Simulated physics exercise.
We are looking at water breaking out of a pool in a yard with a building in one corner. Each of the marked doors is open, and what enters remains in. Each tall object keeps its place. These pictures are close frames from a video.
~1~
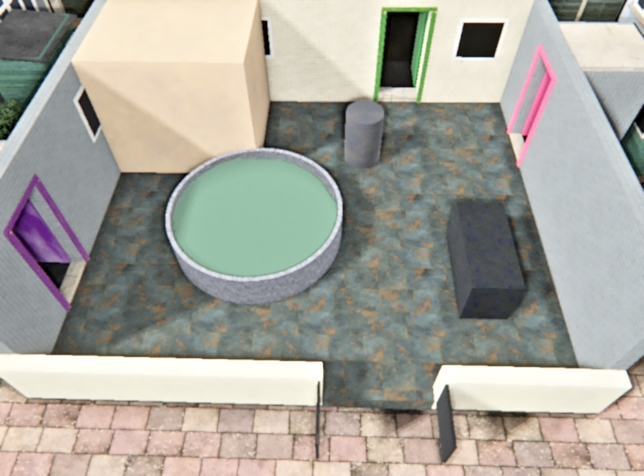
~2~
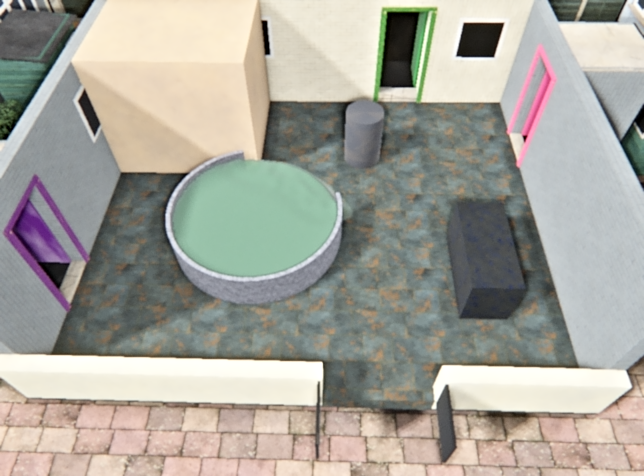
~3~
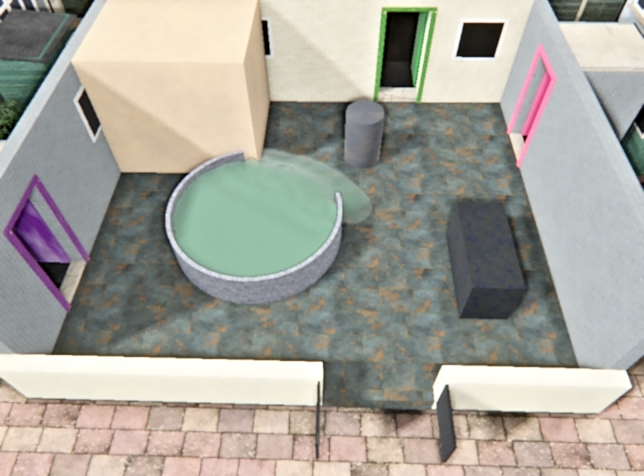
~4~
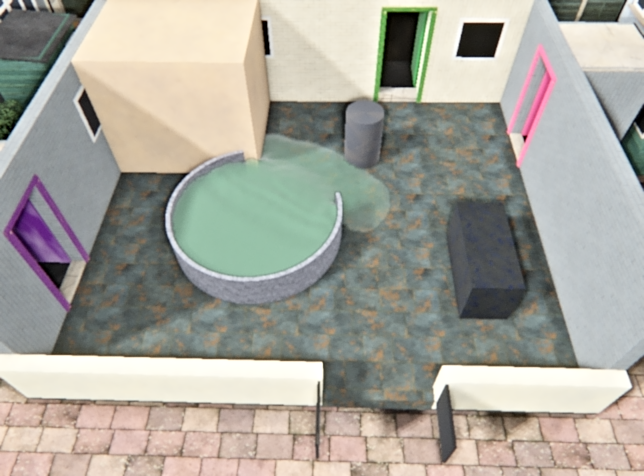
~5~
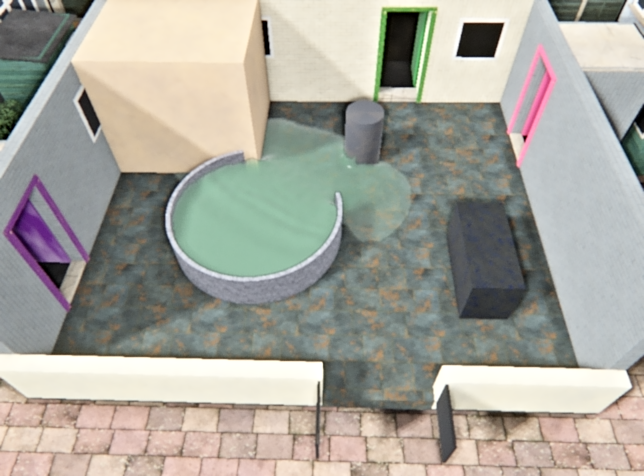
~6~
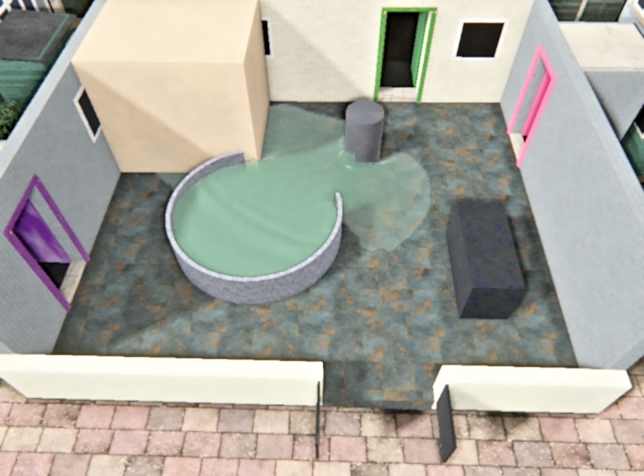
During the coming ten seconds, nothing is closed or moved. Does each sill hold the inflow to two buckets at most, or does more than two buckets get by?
The pink door lets more get by; the purple door keeps it to two at most; the green door keeps it to two at most.
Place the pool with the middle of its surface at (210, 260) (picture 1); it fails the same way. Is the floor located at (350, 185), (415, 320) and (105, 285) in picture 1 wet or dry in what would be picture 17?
Point by point: Swamped; still bare; still bare.
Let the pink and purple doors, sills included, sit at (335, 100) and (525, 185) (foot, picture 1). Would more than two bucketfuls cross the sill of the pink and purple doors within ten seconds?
First the pink door, which crosses the line, then the purple door, which crosses the line.
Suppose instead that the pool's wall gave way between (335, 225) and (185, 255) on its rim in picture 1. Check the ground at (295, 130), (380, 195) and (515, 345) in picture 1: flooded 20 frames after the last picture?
Respectively: Parched, parched and drenched.
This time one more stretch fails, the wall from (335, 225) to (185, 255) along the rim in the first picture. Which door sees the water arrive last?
The door marked green.
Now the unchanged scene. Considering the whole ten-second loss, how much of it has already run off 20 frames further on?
Near 15 in a hundred.
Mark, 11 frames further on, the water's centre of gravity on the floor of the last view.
Around pixel (304, 189) of the last picture.
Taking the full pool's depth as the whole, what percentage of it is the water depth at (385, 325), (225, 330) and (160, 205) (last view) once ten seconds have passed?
Around 14, 8 and 0 %.
A moment on, water covers 30 % of the floor; the pink door not reached, the purple door not reached, the green door wet at the sill, nothing in.
Next, water covers 45 % of the floor; the pink door under two buckets in, the purple door not reached, the green door wet at the sill, nothing in.
Then, water covers 50 % of the floor; the pink door far over two buckets in, the purple door not reached, the green door wet at the sill, nothing in.
Later, water covers 65 % of the floor; the pink door far over two buckets in, the purple door wet at the sill, nothing in, the green door wet at the sill, nothing in.
In the end, water covers 90 % of the floor; the pink door far over two buckets in, the purple door wet at the sill, nothing in, the green door wet at the sill, nothing in.
